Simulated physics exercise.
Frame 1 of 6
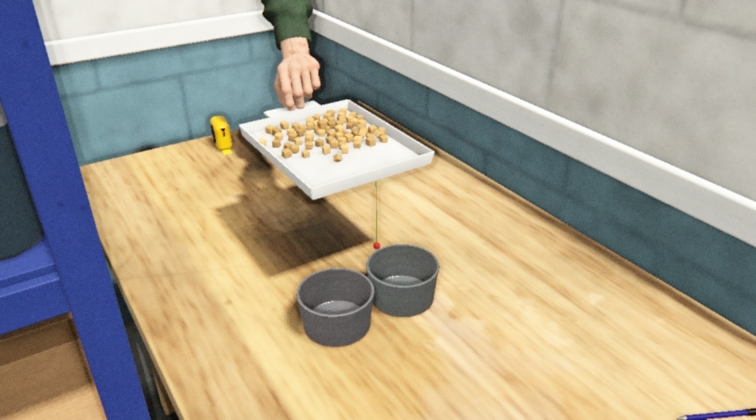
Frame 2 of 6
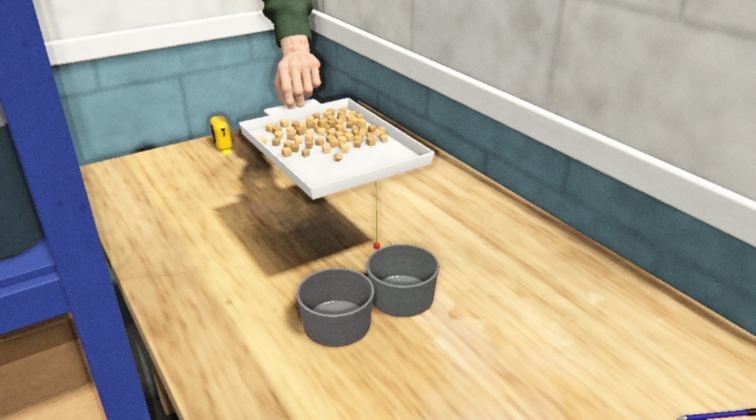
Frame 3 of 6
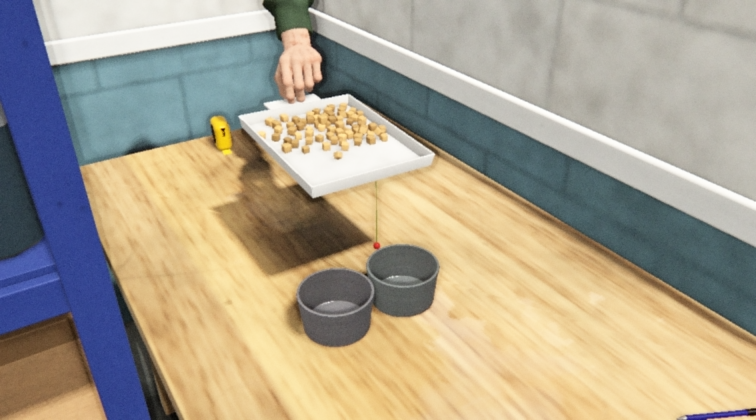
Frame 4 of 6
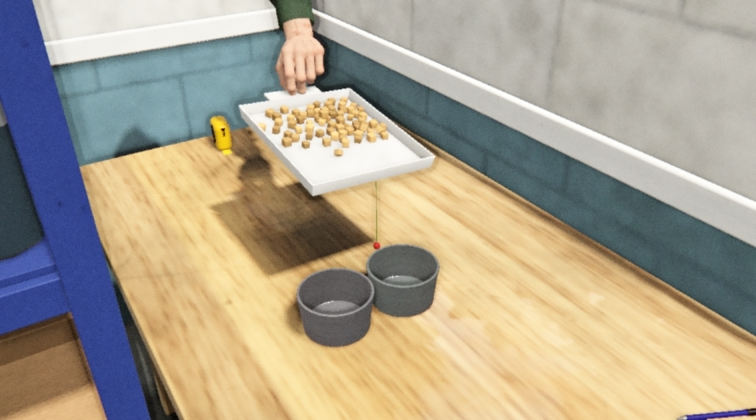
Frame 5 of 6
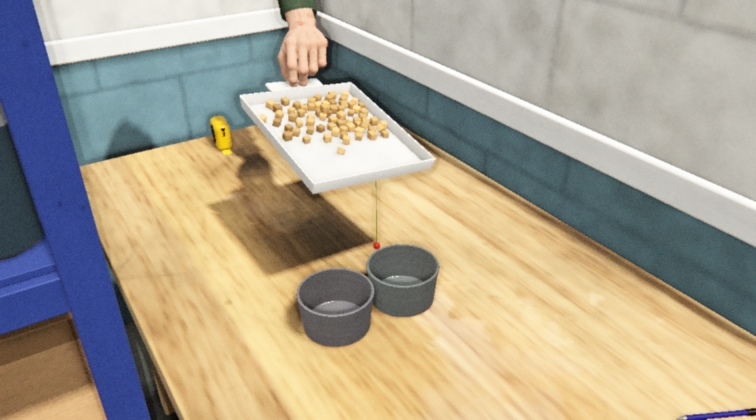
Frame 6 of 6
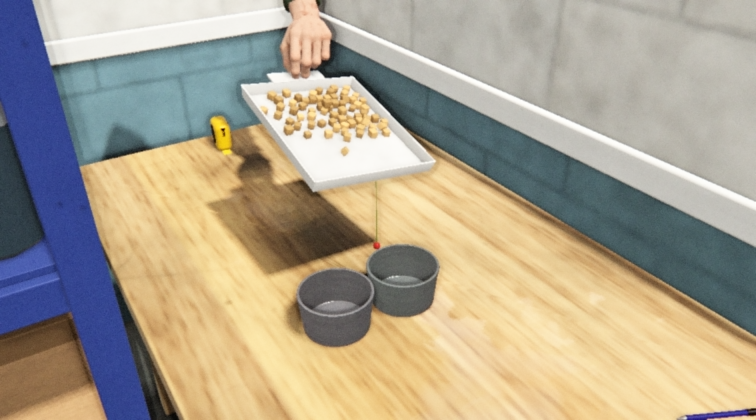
In the video, a hand holds a white tray of small tan cubes above a wooden table with two dark grey dishes, then gradually raises the tray's back end, steepening its slant while the cubes stay mostly bunched near the back.
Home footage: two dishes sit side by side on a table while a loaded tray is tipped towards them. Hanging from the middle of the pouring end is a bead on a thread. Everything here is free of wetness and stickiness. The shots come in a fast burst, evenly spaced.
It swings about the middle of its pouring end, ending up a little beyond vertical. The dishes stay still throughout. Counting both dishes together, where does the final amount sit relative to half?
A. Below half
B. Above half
A.
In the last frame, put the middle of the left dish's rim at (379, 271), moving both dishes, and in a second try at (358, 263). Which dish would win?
Try 1: The dish to the right; try 2: The dish to the right.
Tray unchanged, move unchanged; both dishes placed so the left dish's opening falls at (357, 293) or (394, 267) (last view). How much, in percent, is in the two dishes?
You'd get 30 in a hundred first and 60 in a hundred after that.
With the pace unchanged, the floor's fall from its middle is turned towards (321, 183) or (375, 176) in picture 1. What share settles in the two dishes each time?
About 50 % and 50 %.
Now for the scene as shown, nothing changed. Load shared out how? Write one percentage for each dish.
Left dish around 0 percent; right dish around 20 percent.
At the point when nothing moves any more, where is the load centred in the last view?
Around (440, 276).
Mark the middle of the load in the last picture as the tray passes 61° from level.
In the last view the centre sits at roughly (400, 146).
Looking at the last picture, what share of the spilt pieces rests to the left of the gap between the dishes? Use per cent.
It comes out at roughly 0 percent.
Soon after the last picture, tray tipped steeply; nearly all on the tray; a stray few outside both; a stray few in the air.
A little later, tray tipped past a quarter turn; most on the tray; a stray few in the right dish; a small part outside both; a stray few in the air.
Later still, tray tipped past a quarter turn; about a quarter in the right dish; most outside both.
At rest, tray tipped past a quarter turn; none in the left dish; about a quarter in the right dish; most outside both.
